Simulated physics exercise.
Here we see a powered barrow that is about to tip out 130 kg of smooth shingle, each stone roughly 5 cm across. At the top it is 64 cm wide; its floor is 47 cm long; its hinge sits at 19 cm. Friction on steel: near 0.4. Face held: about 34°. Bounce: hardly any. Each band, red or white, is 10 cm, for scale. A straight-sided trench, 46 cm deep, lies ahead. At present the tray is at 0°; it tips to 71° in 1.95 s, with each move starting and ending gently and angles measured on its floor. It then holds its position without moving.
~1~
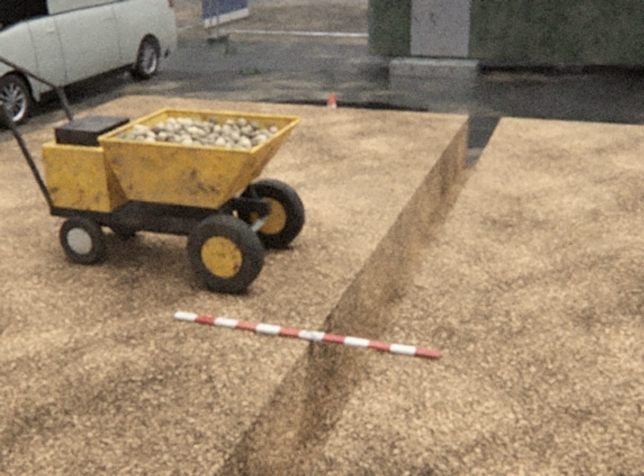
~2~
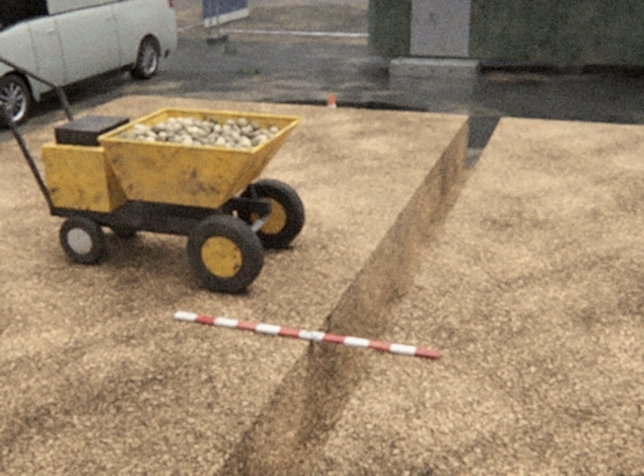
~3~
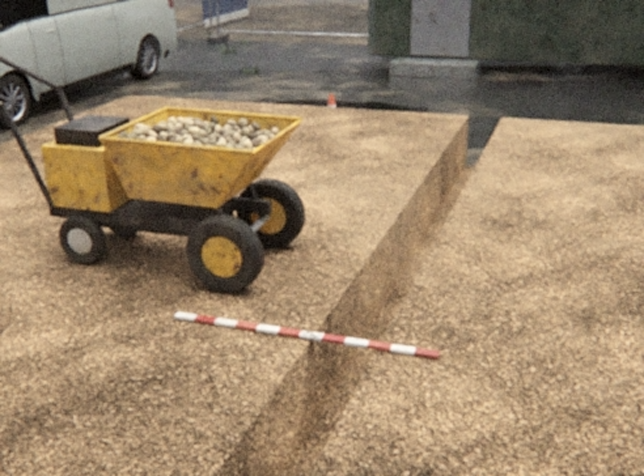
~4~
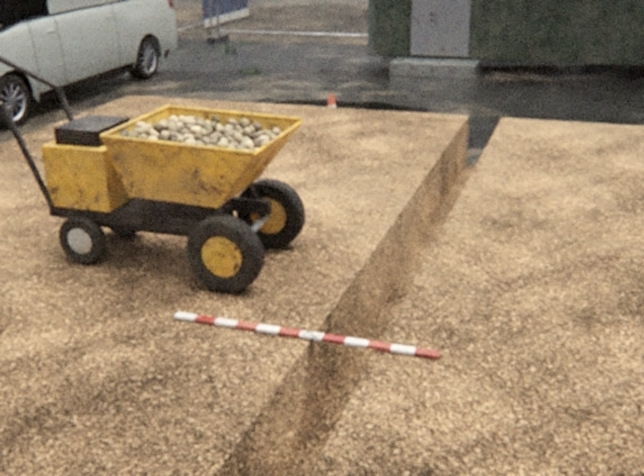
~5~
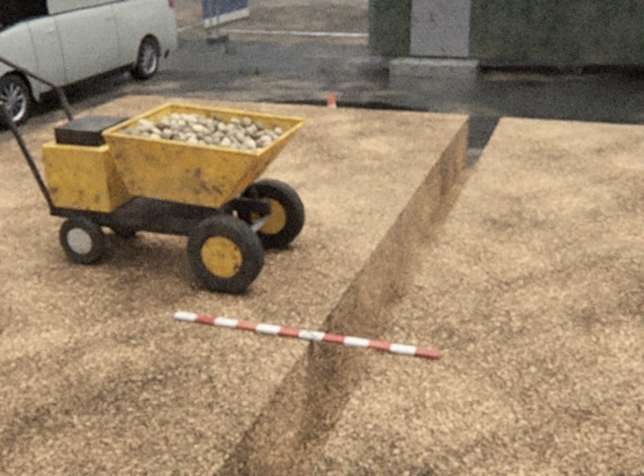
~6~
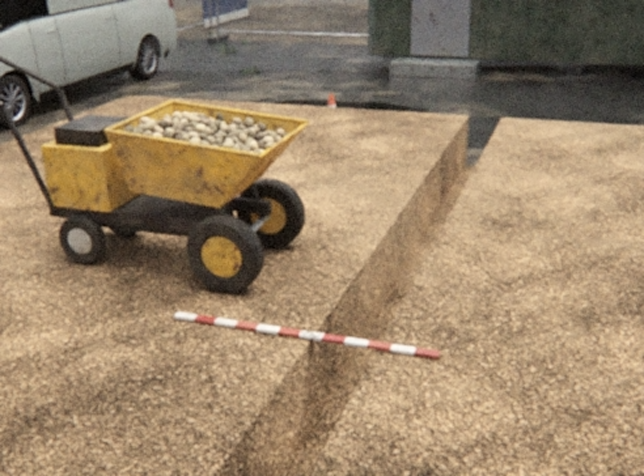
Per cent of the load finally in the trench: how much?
Approx. 86 %.
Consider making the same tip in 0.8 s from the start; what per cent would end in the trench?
It would come to roughly 70 per cent.
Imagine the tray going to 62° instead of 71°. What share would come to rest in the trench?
In that case around 80 percent.
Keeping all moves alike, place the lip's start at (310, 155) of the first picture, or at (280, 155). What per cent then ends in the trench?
From the first spot near 20, from the second near 55 per cent.
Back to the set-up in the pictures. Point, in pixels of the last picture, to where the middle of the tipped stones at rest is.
(387, 347).
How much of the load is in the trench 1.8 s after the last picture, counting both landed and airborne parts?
By then, around 50 percent.
Then, 1.2 s after the last picture the floor is at 60°, 97 % in the tray, 3 % in the trench; the foremost stones are at (372, 254).
Then, 1.8 s after the last picture the floor is at 71°, 39 % in the tray, 51 % in the trench, 10 % past the trench; the foremost stones are at (515, 297).
Then, 2.1 s after the last picture the floor is at 71°, 16 % in the tray, 70 % in the trench, 14 % past the trench; the foremost stones are at (586, 301).
Then, 4.0 s after the last picture the floor is at 71°, 0 % in the tray, 86 % in the trench, 14 % past the trench; the foremost stones are at (618, 304).
